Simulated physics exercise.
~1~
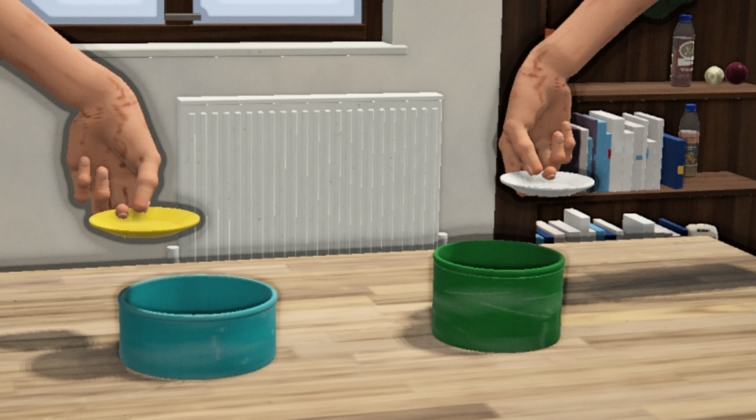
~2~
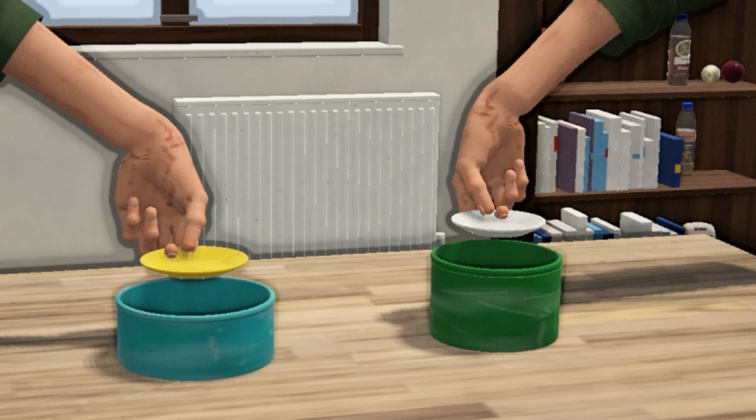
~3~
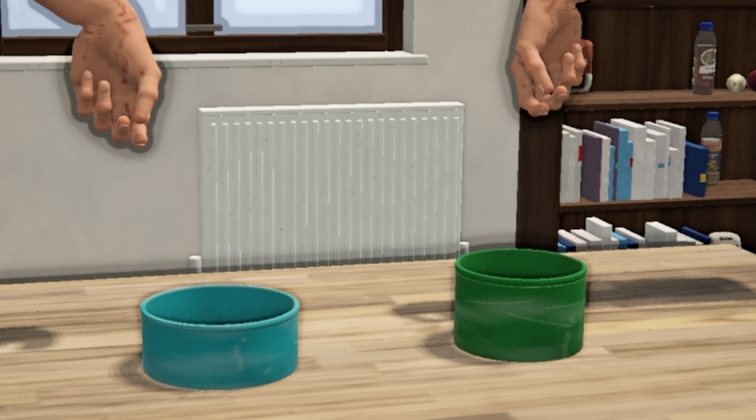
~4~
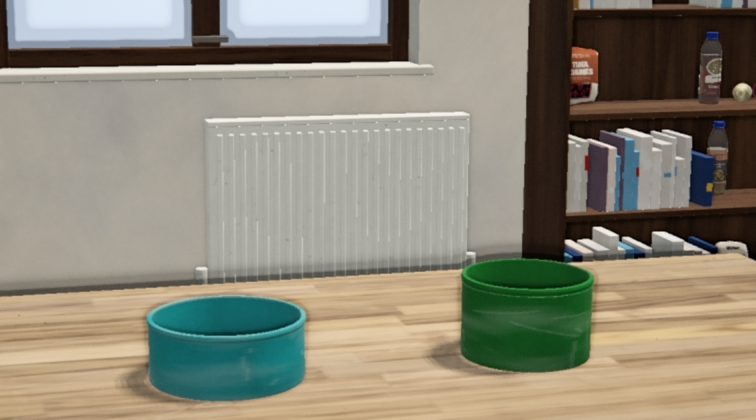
At the start, one hand on the left holds a yellow saucer above and behind a teal round container, while another on the right holds a white plate near a taller green one. The left hand moves right and down, and the right hand moves left and down, until each disc hovers just over an opening. Both hands then let go and draw back upward, and neither disc can be seen any longer. The saucer and the plate have dropped inside, leaving the two containers standing in place on the wooden table with the hands gone.
